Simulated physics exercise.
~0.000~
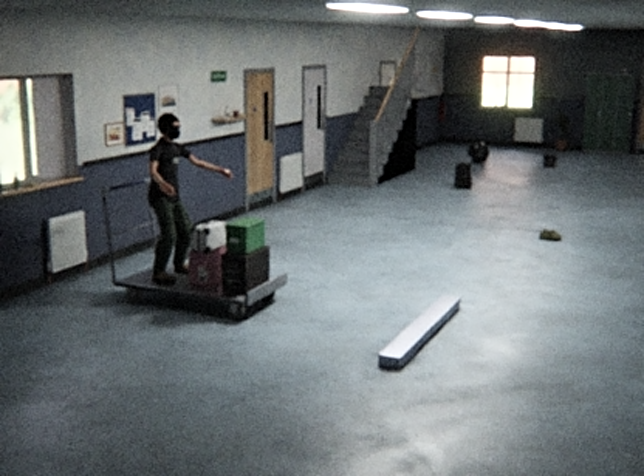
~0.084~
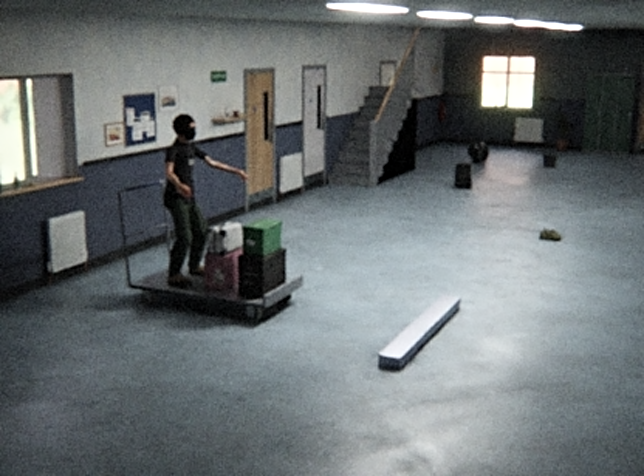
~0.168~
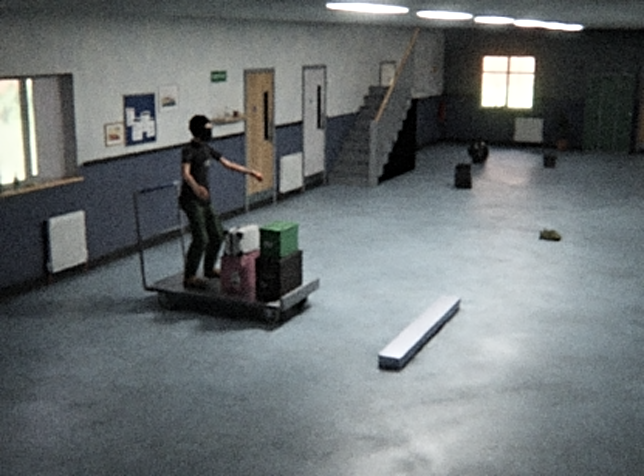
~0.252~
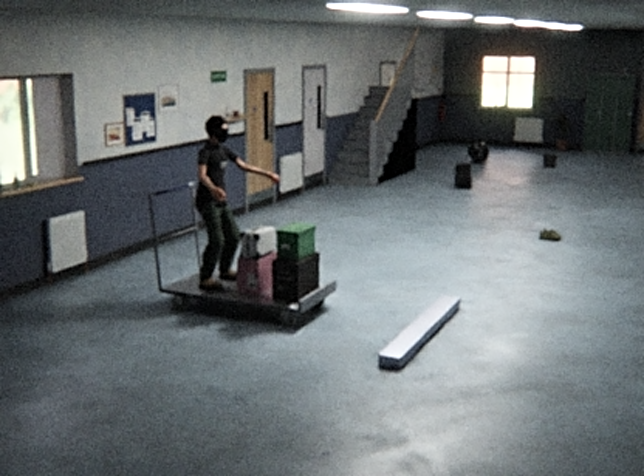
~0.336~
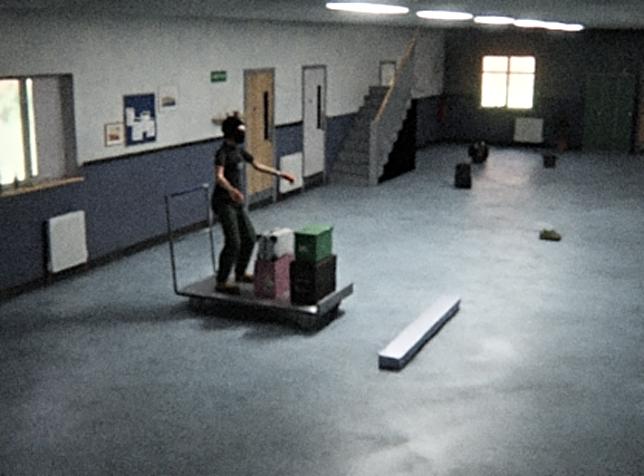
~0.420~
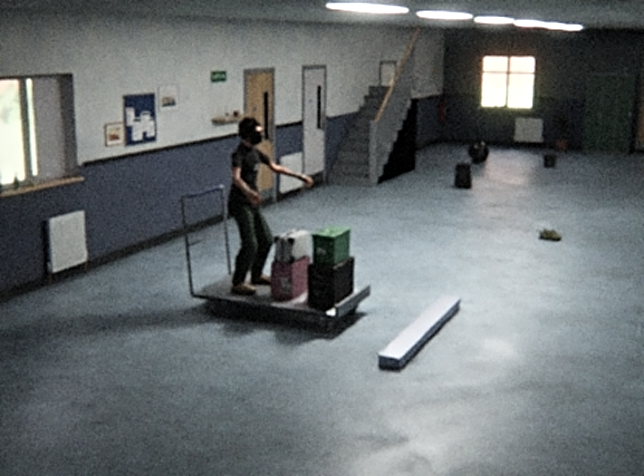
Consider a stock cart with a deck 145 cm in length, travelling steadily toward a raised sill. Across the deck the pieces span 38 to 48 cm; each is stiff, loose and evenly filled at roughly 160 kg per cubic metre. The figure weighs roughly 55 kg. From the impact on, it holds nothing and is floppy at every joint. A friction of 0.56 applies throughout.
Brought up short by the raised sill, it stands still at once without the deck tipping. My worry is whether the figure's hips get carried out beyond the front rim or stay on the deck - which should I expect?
Expect them to stay on the deck.
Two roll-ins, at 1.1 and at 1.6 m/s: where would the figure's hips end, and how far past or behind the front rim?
First 100 cm behind, then 90 cm behind.
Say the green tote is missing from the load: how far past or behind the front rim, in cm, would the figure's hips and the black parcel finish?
Then hips 60 behind, black 20 behind.
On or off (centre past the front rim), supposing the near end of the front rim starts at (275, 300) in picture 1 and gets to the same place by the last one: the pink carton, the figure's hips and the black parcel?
In that case pink on, hips on, black on.
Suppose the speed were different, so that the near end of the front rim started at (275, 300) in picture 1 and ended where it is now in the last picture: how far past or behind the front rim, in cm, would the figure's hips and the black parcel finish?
Rest points: Hips at 90 cm behind, black at 10 cm behind.
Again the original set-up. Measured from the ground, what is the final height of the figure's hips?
Around 50 centimetres up.
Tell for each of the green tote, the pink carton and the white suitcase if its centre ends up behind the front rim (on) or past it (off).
Green: No longer aboard; pink: Still aboard; white: Still aboard.
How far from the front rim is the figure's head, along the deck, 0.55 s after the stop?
At that moment it sits around 10 cm behind the rim.
Impact comes at 0.73 s.
After 0.98 s the figure's hips are 67 cm behind the rim, near (354, 237) in the last picture's view.
After 1.28 s the figure's hips are 58 cm behind the rim, near (363, 245) in the last picture's view.
After 1.73 s the figure's hips are 70 cm behind the rim, near (351, 257) in the last picture's view.
Final state at 4.7 s, past the rim, green tote; behind it, white suitcase, pink carton, black parcel and the figure's hips.
